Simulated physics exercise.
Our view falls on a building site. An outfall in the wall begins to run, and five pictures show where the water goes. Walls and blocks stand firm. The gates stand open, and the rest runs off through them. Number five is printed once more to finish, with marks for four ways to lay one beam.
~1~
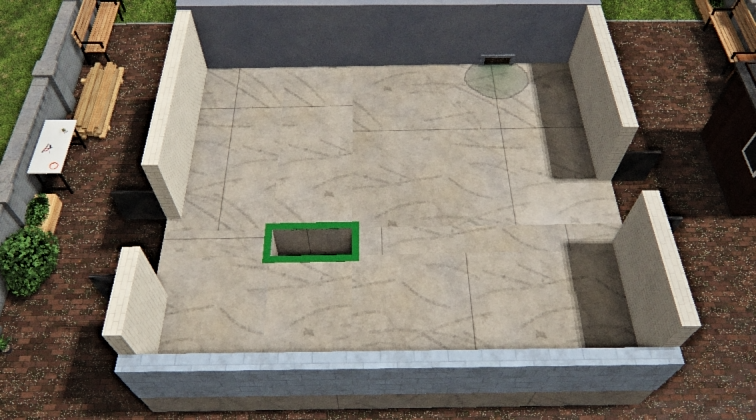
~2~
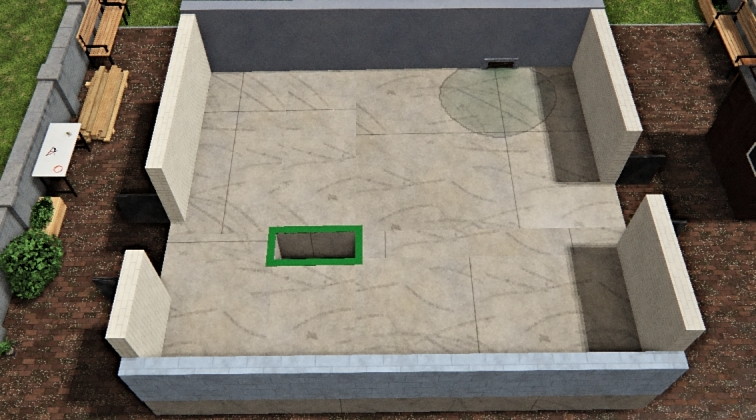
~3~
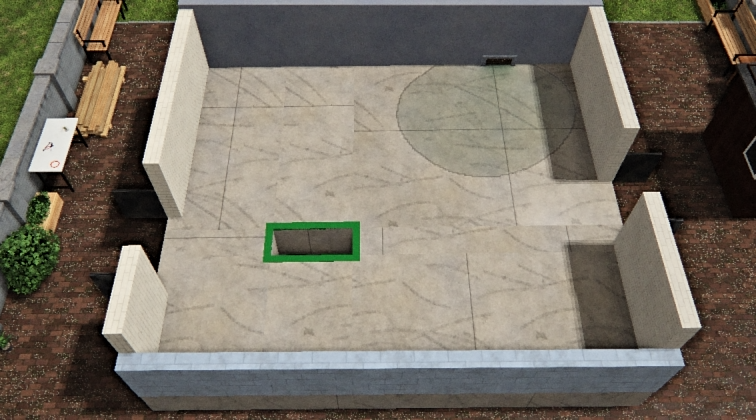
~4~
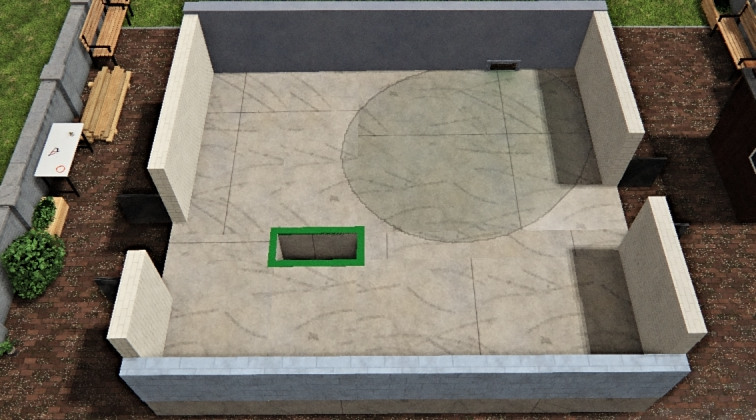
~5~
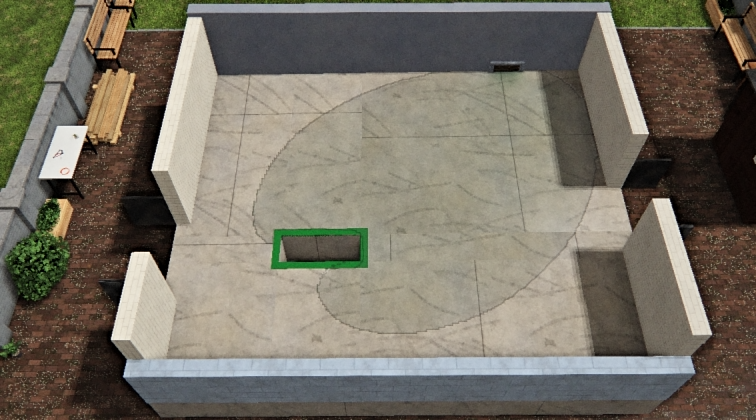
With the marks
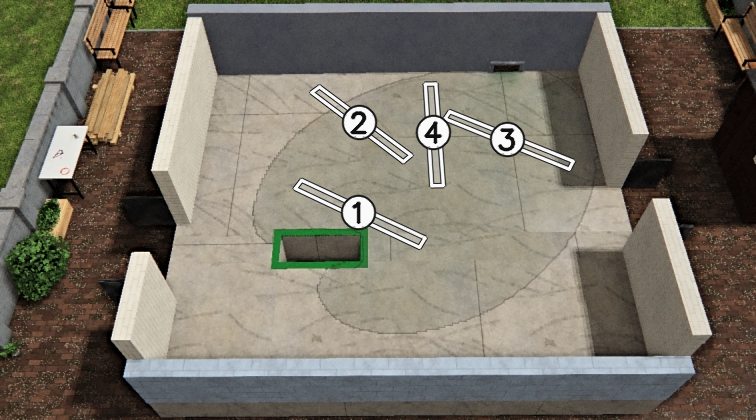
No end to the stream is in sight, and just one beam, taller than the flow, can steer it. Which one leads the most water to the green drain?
Go for 2.
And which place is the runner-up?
The answer is 4.
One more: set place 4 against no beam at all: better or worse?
It is worse.
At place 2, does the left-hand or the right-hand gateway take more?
The left one.
In white, 1 from (298, 184) to (422, 242); 2 from (315, 89) to (407, 158); 3 from (447, 115) to (571, 165); 4 from (437, 185) to (430, 84).
Choosing 1, about 15 % of the stream goes into the green drain, about 83 % out by the gates.
Choosing 2, about 32 % of the stream goes into the green drain, about 65 % out by the gates.
Choosing 3, about 15 % of the stream goes into the green drain, about 78 % out by the gates.
Choosing 4, about 20 % of the stream goes into the green drain, about 78 % out by the gates.
